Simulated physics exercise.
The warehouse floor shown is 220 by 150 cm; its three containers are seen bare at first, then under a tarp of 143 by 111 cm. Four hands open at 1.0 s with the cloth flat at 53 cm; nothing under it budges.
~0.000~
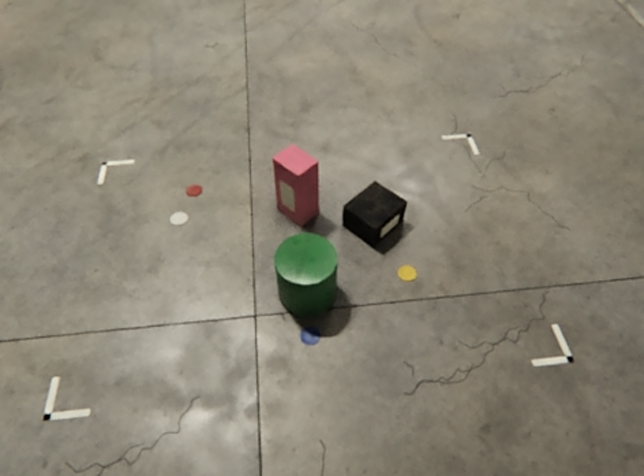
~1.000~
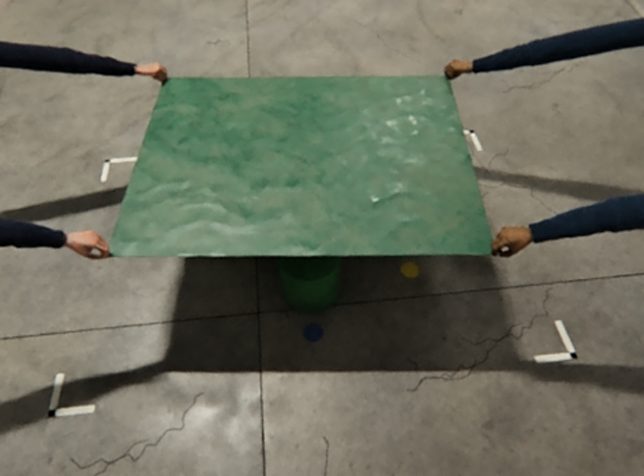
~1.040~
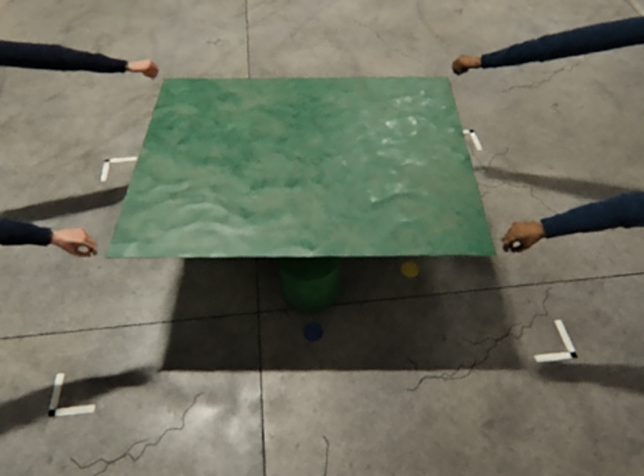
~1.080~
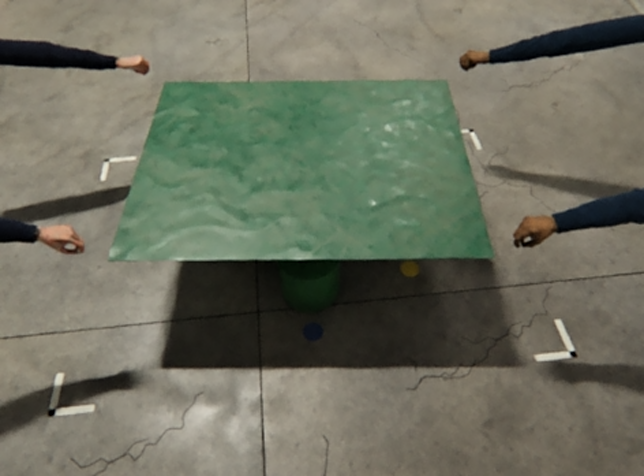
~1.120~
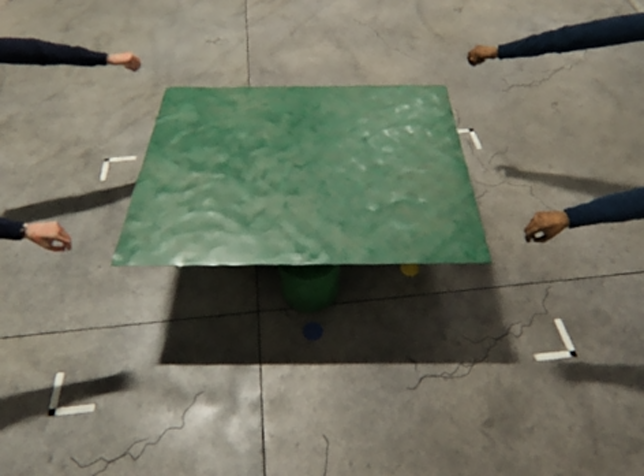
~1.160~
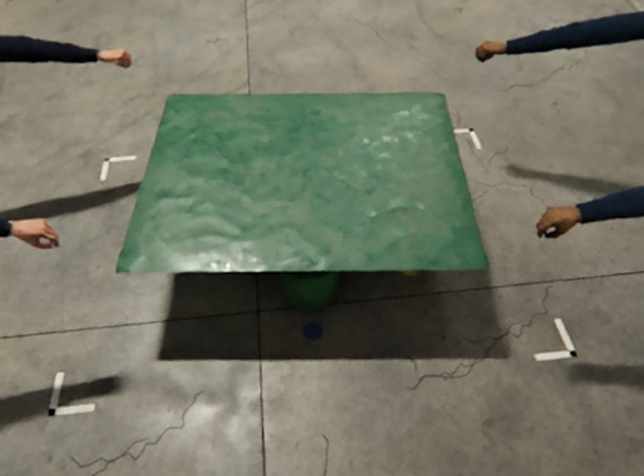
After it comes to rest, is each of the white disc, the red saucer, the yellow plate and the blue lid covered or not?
In order: The white disc still shows; the red saucer still shows; the yellow plate vanishes under it; the blue lid stays uncovered.
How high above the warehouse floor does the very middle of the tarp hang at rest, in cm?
About 38 cm.
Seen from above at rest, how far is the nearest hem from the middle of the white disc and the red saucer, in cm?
About 6 cm, 6 cm.
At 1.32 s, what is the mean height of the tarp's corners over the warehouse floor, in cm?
About 18 cm.
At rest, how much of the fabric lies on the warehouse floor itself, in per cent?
Some 20 per cent.
By 1.3 s, 0 % of it is down, spanning 148 by 123 cm, above white disc, yellow plate, red saucer.
By 1.5 s, 10 % of it is down, spanning 134 by 116 cm, above yellow plate.
By 1.6 s, 20 % of it is down, spanning 125 by 114 cm, above yellow plate.
By 1.8 s, 20 % of it is down, spanning 123 by 112 cm, above yellow plate.
By 3.3 s, 20 % of it is down, spanning 124 by 107 cm, above yellow plate.
